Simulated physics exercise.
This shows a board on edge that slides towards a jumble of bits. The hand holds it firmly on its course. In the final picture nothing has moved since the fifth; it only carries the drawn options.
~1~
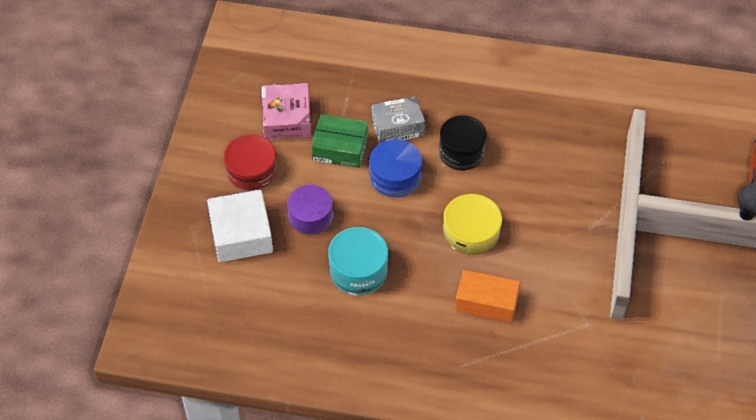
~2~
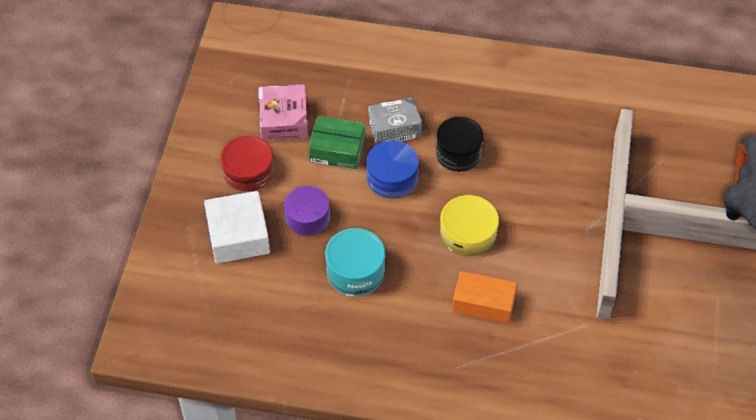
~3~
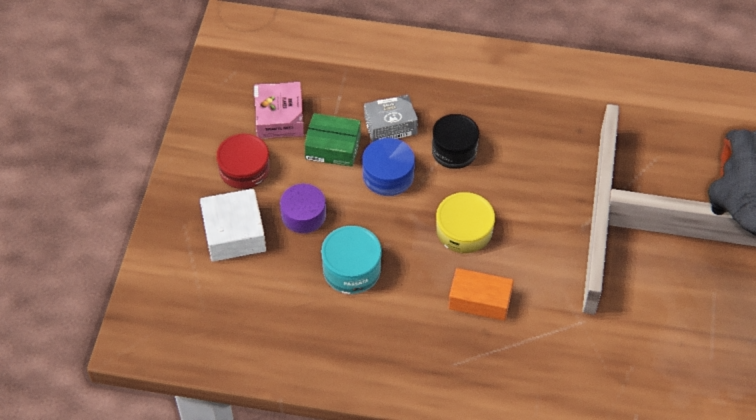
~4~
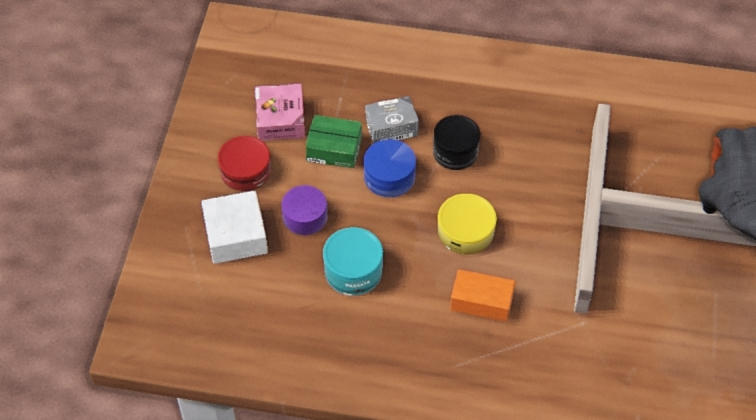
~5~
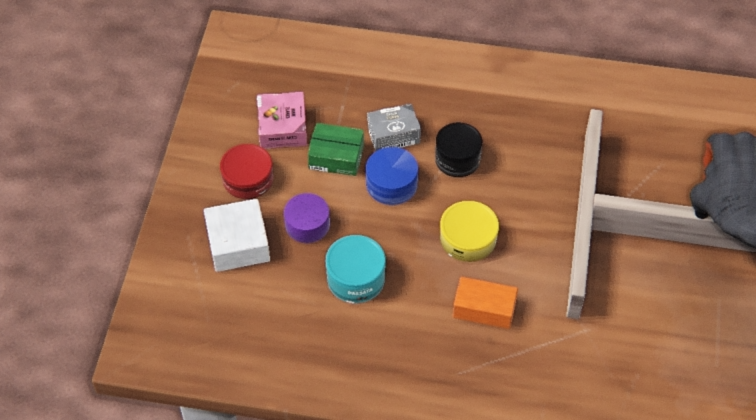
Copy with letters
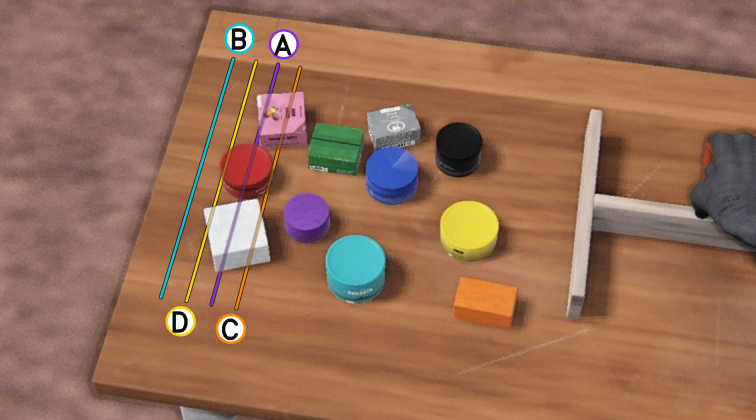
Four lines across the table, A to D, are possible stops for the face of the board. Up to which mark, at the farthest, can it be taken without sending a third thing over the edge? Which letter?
The farthest such stop is A.
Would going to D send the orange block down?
No.
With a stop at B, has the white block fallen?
Yes.
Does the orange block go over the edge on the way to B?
No.
On the copy, A at (247, 177); B at (199, 171); C at (270, 180); D at (223, 174).
On A. First, board (464, 181); orange block (417, 310); black jar (441, 148).
Then, board (343, 165); pink packet (245, 103); white block (216, 237).
Finally, board (249, 152); white block (141, 228); purple pot (160, 191); none fallen.
By contrast, B drops four; C is within the limit but short; D drops four.
